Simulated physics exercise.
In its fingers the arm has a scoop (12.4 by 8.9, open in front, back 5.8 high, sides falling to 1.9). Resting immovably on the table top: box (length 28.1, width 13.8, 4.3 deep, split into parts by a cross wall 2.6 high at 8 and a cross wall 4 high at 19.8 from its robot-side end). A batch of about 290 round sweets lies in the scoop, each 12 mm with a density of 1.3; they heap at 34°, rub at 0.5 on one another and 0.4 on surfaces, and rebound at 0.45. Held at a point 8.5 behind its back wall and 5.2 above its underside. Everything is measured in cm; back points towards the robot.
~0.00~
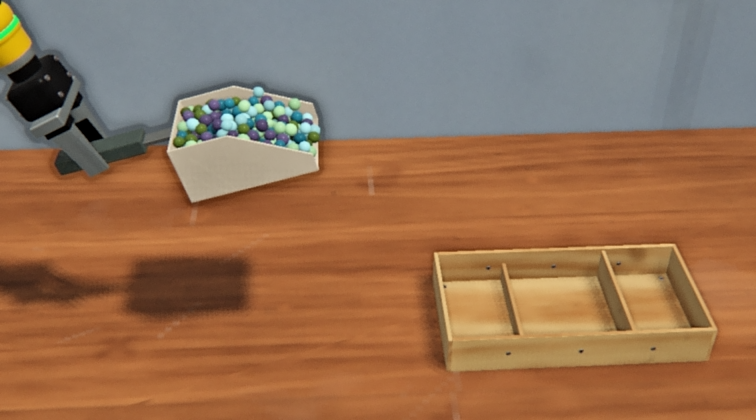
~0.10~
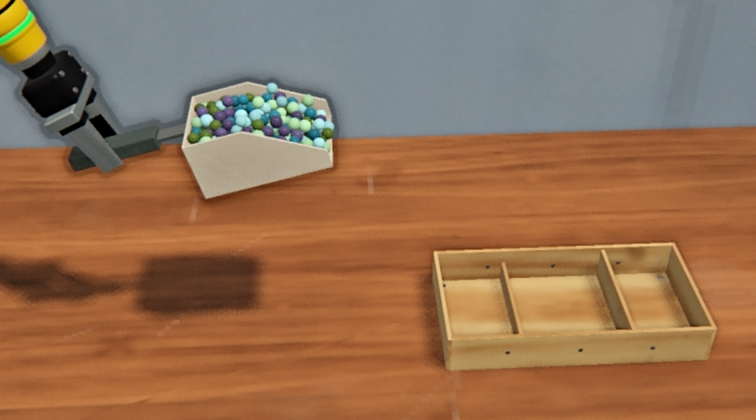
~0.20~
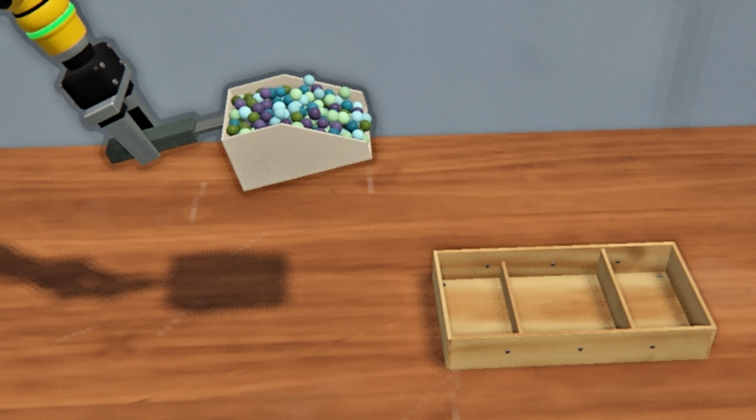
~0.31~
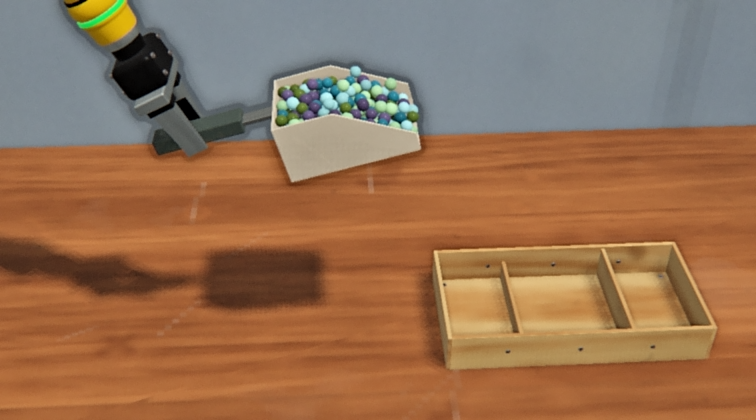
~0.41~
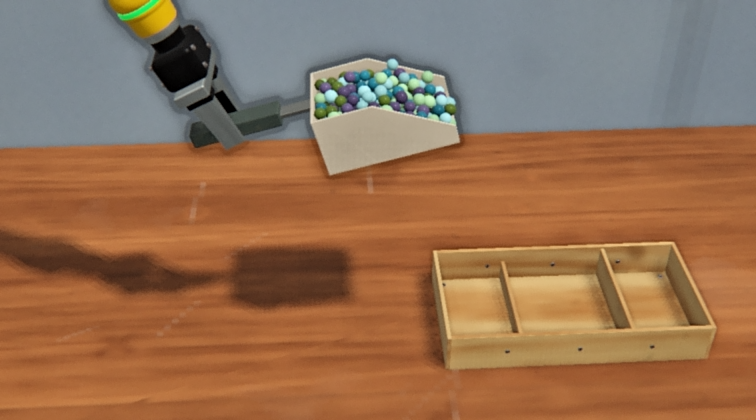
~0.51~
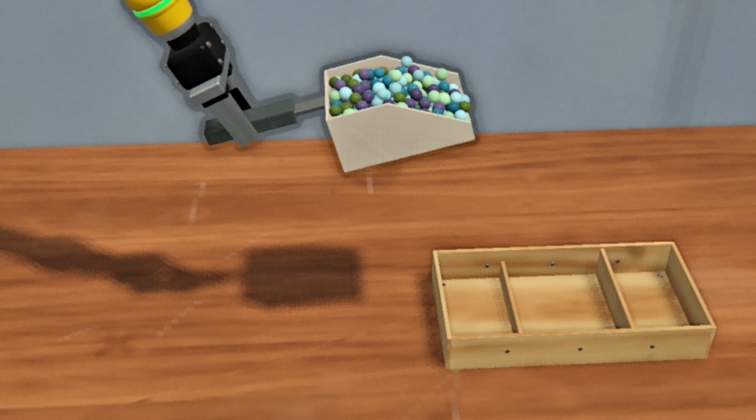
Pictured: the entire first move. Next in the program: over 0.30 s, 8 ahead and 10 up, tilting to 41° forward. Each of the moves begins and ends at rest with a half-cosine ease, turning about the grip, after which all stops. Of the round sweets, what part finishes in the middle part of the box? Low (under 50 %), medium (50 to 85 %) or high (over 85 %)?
Medium.
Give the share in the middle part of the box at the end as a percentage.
About 65 %.
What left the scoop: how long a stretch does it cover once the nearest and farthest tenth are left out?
I'd say close to 16 cm.
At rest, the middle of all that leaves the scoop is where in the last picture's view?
Approximately (535, 309) in pixels.
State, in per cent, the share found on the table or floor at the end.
I'd say some 0 per cent.
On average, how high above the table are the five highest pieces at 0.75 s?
Roughly 30 cm above the table.
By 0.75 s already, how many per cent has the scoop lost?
Share out so far: Near 15 %.
After 0.63 s, tilted 4° forward, highest piece 31 above the table; 293 on the scoop.
After 0.75 s, tilted 36° forward, highest piece 30 above the table; 245 on the scoop, 48 in flight or on a rim.
After 1.01 s, tilted 41° forward, highest piece 21 above the table; 127 in the middle part, 99 in the robot-side part, 4 on the scoop, 63 in flight or on a rim.
After 2.06 s, tilted 41° forward, highest piece 3 above the table; 186 in the middle part, 107 in the robot-side part.
At rest, 186 in the middle part, 107 in the robot-side part. That is 63 % in the middle part of the box.
